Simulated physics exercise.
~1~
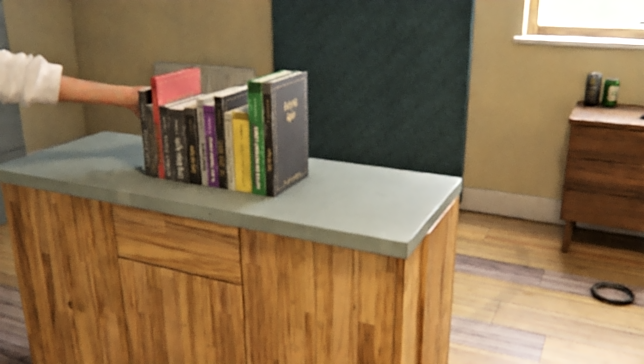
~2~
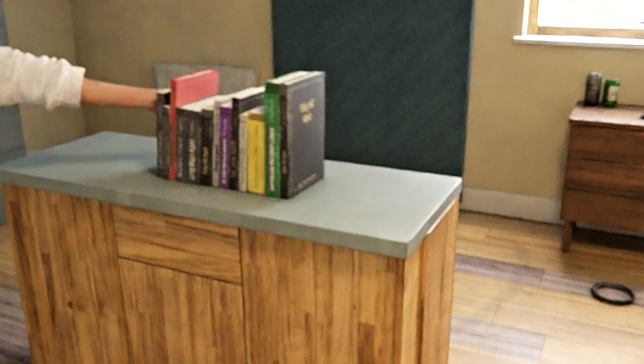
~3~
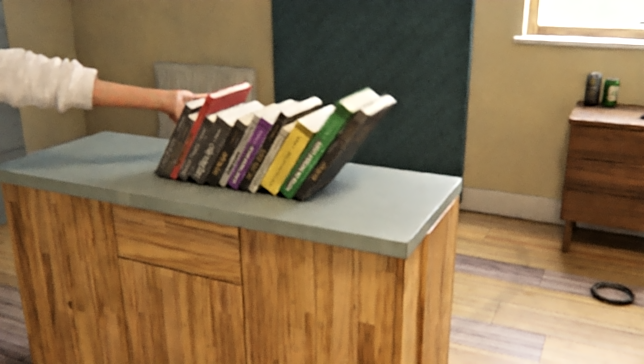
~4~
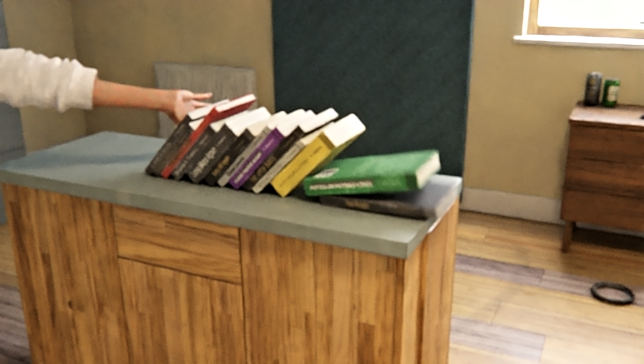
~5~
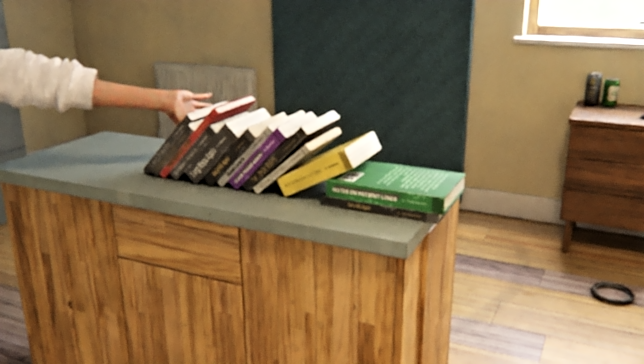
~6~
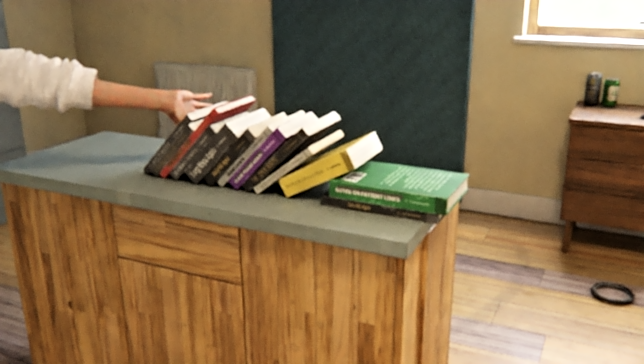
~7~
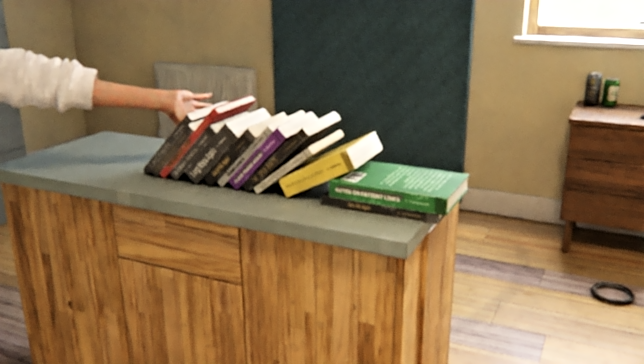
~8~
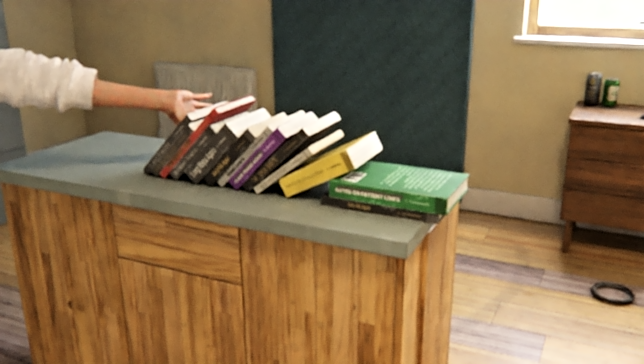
On a counter, a hand pushes upright books right until they topple, all staying on top.
